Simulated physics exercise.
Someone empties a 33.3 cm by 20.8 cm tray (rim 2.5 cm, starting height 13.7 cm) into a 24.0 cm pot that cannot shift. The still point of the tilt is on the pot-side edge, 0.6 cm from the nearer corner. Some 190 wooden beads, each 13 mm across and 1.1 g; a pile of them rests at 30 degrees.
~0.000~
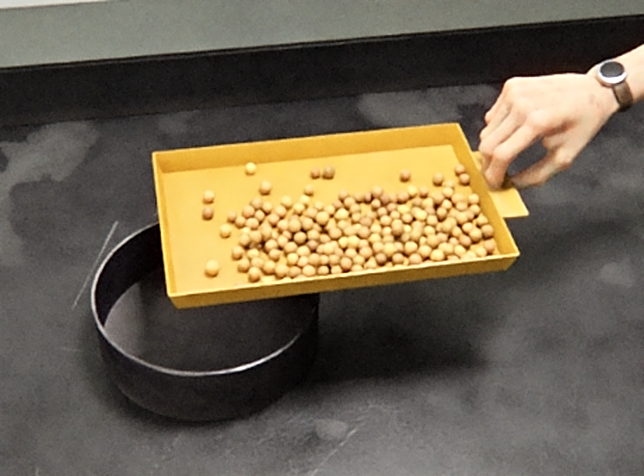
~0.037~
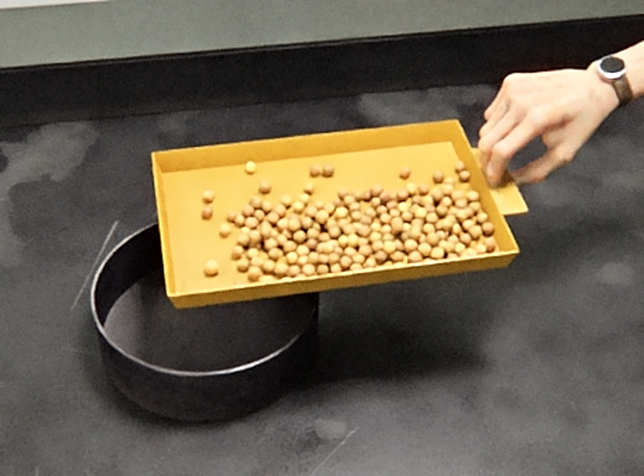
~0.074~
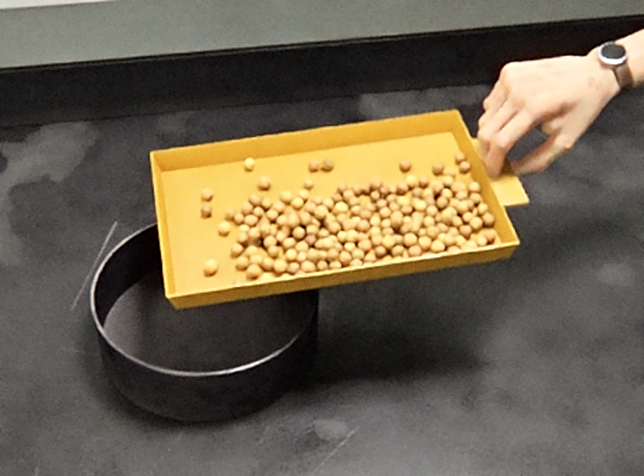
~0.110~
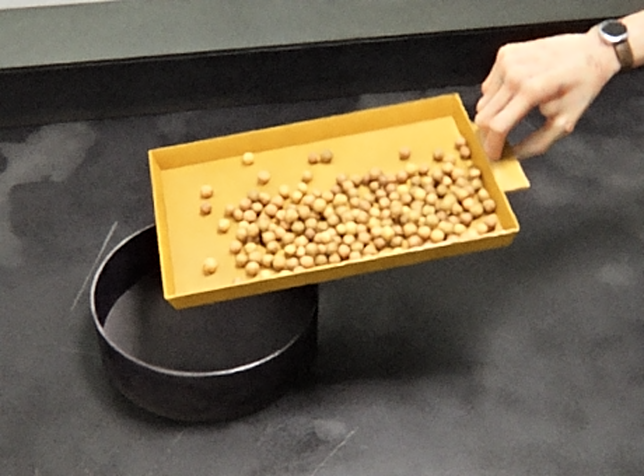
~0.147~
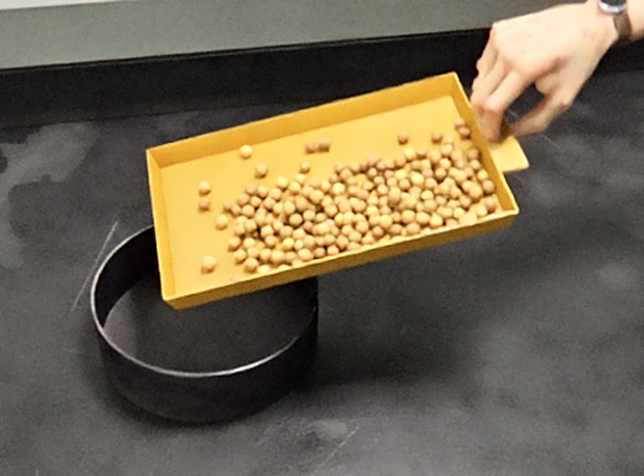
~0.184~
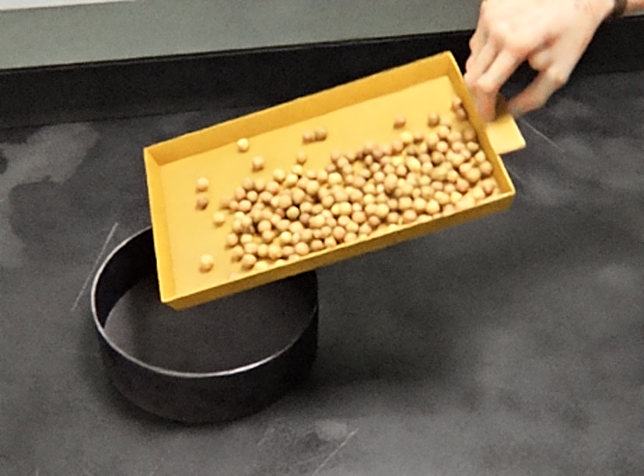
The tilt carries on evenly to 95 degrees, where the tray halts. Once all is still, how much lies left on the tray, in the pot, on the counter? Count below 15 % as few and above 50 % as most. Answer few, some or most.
Tray: Few, pot: Some, counter: Most.
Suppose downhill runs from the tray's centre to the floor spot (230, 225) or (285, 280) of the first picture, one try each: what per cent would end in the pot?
About 45 and 0 per cent.
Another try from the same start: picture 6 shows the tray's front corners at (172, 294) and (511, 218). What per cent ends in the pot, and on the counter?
Pot 5, counter 95.
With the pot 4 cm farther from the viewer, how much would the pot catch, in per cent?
It would be near 5 per cent.
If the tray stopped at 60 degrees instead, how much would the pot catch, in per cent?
In that case some 10 per cent.
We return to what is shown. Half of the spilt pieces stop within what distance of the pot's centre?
About 28 cm.
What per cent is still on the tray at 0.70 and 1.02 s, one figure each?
About 70, 0.
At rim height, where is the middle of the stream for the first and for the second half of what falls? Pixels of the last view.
At about (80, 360), then at (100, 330).
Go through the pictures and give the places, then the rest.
In the first frame, tray tilt 0 degrees, front corners at (176, 290) and (510, 251); middle of the pieces at (357, 230); pot at (207, 287).
In the second frame, tray tilt 1 degrees, front corners at (175, 290) and (510, 248); middle of the pieces at (357, 229).
In the third frame, tray tilt 3 degrees, front corners at (174, 291) and (510, 239); middle of the pieces at (356, 224).
In the fourth frame, tray tilt 6 degrees, front corners at (172, 291) and (511, 226), lowest corner left front; middle of the pieces at (356, 215).
In the fifth frame, tray tilt 11 degrees, front corners at (170, 293) and (509, 208), lowest corner left front; middle of the pieces at (354, 204).
In the sixth frame, tray tilt 16 degrees, front corners at (169, 294) and (506, 190), lowest corner left front; middle of the pieces at (350, 194); pot at (206, 288). Its pace works out near 125 degrees a second.
After 0.49 s, tilt 55 degrees; the tray holds 100 %, the pot 0 %.
Then, at 0.70 s, tilt 81 degrees; the tray holds 70 %, the pot 0 %.
Then, at 1.02 s, tilt 95 degrees; the tray holds 0 %, the pot 20 %.
In the end, at 2.0 s, tray 0 %, pot 20 %, counter 80 %.
